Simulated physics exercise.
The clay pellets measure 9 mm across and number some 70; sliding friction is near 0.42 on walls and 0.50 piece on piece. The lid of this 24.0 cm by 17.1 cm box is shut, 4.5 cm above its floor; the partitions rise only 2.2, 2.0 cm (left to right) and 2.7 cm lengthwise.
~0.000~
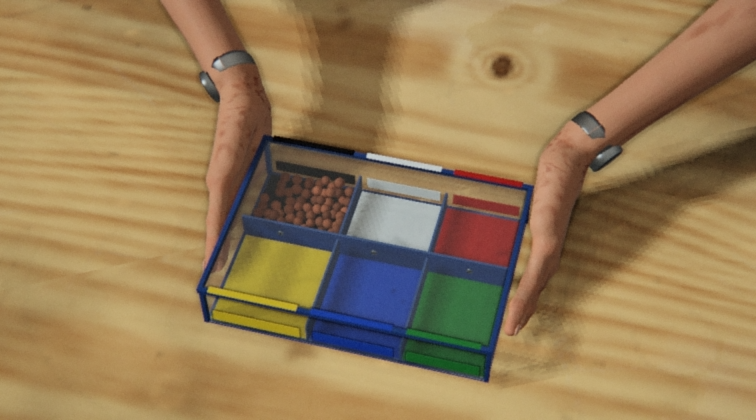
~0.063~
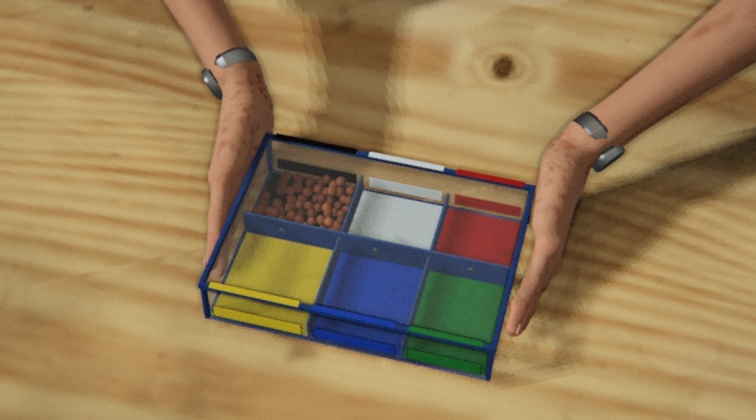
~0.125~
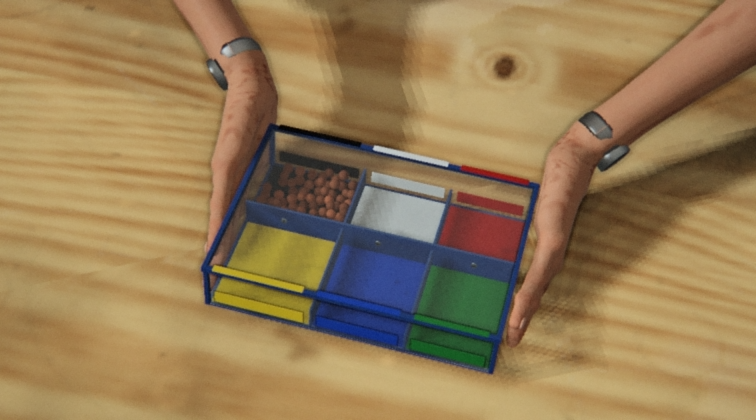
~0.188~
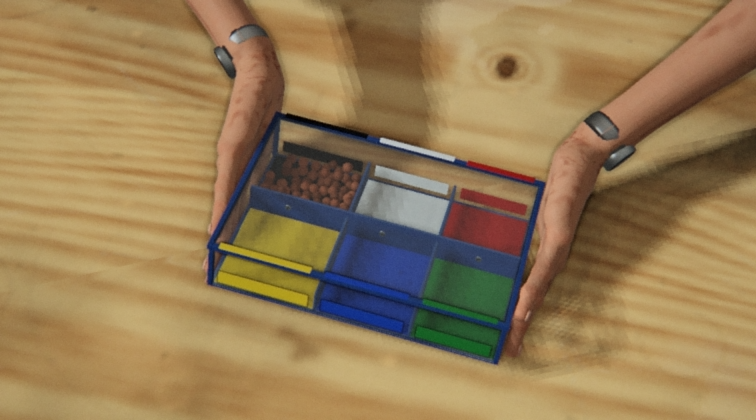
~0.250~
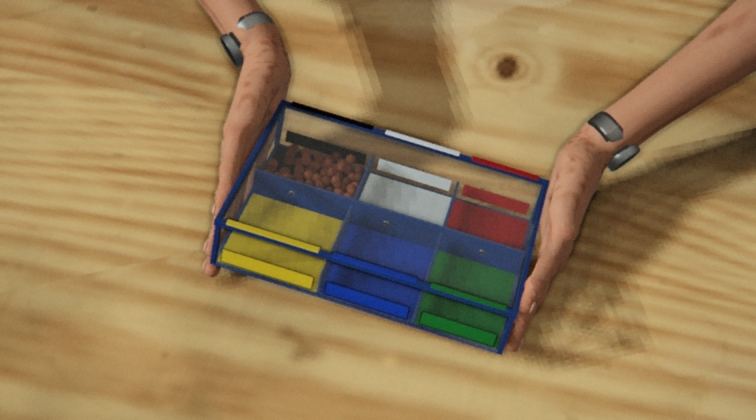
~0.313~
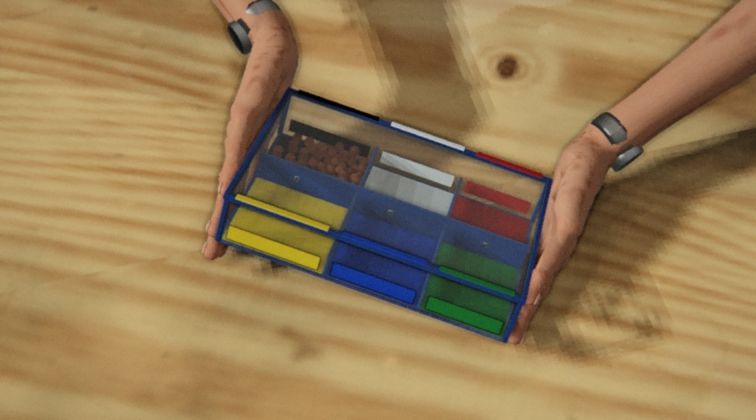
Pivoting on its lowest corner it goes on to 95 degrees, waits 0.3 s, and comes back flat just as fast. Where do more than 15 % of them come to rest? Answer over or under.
Red over, blue under, green under, yellow under, white under, black over.
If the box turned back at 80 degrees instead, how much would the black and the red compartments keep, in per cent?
In that case black 95; red 5.
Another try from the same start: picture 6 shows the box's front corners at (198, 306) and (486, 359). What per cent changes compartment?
In that case some 60 per cent.
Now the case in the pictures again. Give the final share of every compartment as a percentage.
Red 40; blue 0; green 0; yellow 0; white 10; black 50.
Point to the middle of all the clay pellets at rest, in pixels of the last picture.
Near (359, 191).
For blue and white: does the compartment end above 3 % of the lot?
Blue no, white yes.
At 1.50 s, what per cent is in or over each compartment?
Red 5; blue 0; green 0; yellow 0; white 30; black 65.
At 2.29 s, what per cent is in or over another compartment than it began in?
Some 45 per cent.
After 1.50 s, tilt 95 degrees; red 5 %, white 30 %, black 65 %.
Then, at 2.29 s, tilt 47 degrees; red 40 %, white 5 %, black 55 %.
After 3.10 s, tilt 0 degrees; red 40 %, white 10 %, black 50 %.
By 3.5 s all is still; red 40 %, blue 0 %, green 0 %, yellow 0 %, white 10 %, black 50 %.
